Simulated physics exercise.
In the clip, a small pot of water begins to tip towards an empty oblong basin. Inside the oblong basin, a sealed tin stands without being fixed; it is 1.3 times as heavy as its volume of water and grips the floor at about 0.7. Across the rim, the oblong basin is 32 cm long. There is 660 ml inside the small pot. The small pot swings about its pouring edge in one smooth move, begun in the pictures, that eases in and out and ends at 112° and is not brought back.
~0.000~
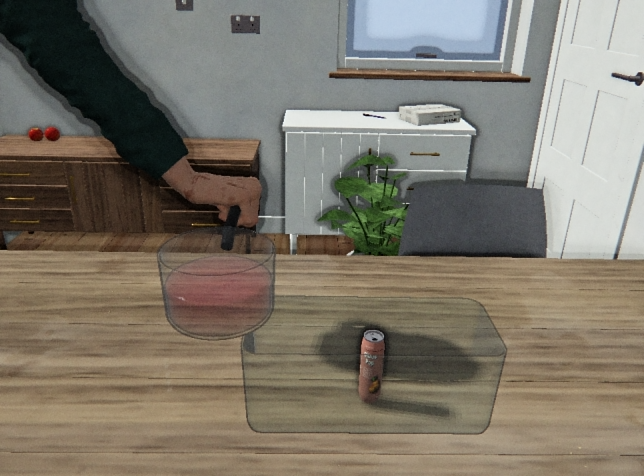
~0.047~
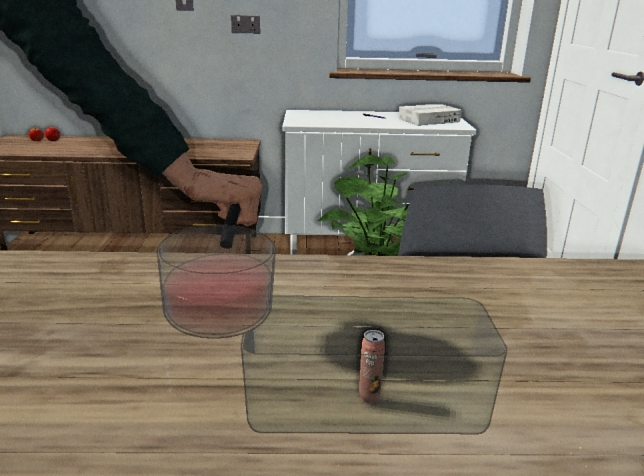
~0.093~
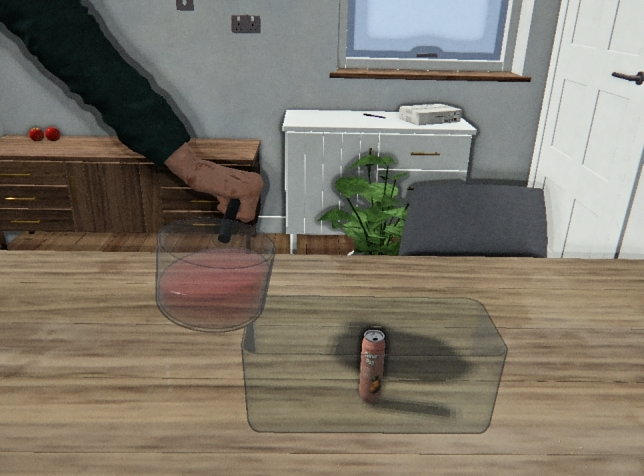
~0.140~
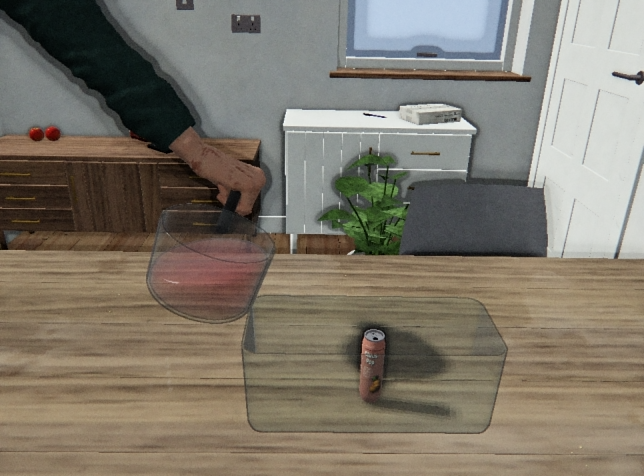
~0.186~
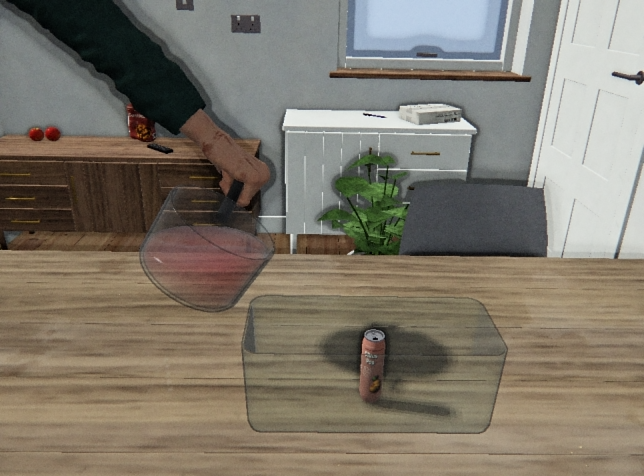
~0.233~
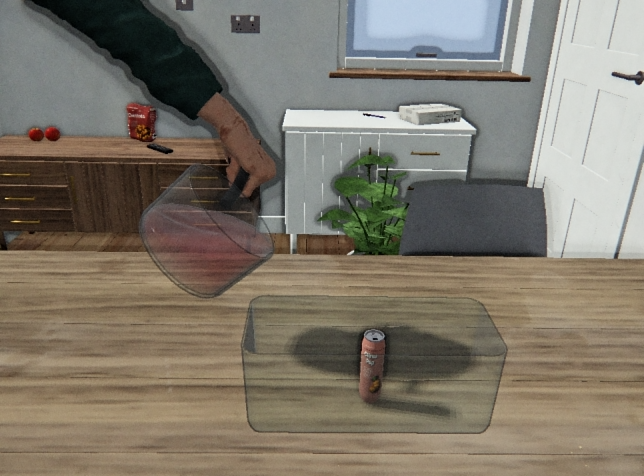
On a wooden table, a hand tilts a clear pot of reddish liquid beside a basin.
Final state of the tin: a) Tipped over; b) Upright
a, tipped over.
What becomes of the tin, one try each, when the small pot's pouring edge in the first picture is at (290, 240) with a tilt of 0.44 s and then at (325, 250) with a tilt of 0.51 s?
First it tips over; then it stays on its base.
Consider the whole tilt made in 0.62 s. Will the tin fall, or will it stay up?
Result: Tin tipped over.
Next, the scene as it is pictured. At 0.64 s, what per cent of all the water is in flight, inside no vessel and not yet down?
Close to 14 %.
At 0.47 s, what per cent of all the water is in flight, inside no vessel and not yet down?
I'd say close to 48 per cent.
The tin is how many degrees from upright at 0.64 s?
It sits at roughly 20°.
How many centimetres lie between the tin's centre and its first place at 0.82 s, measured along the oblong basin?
Around 9 cm.
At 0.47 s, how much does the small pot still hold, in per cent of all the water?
Roughly 50 %.
Then, 0.47 s in, the tilt is 110° and 49 per cent is still to pour; the tin stands where it began.
Then, 0.64 s in, the tilt is 112° and 5 per cent is still to pour; the tin leans 20°.
Then, 0.82 s in, the tilt is 112° and 0 per cent is still to pour; the tin lies on its side.
Then, 1.01 s in, the tilt is 112° and 0 per cent is still to pour; the tin lies on its side.
Finally, the tin lies on its side.
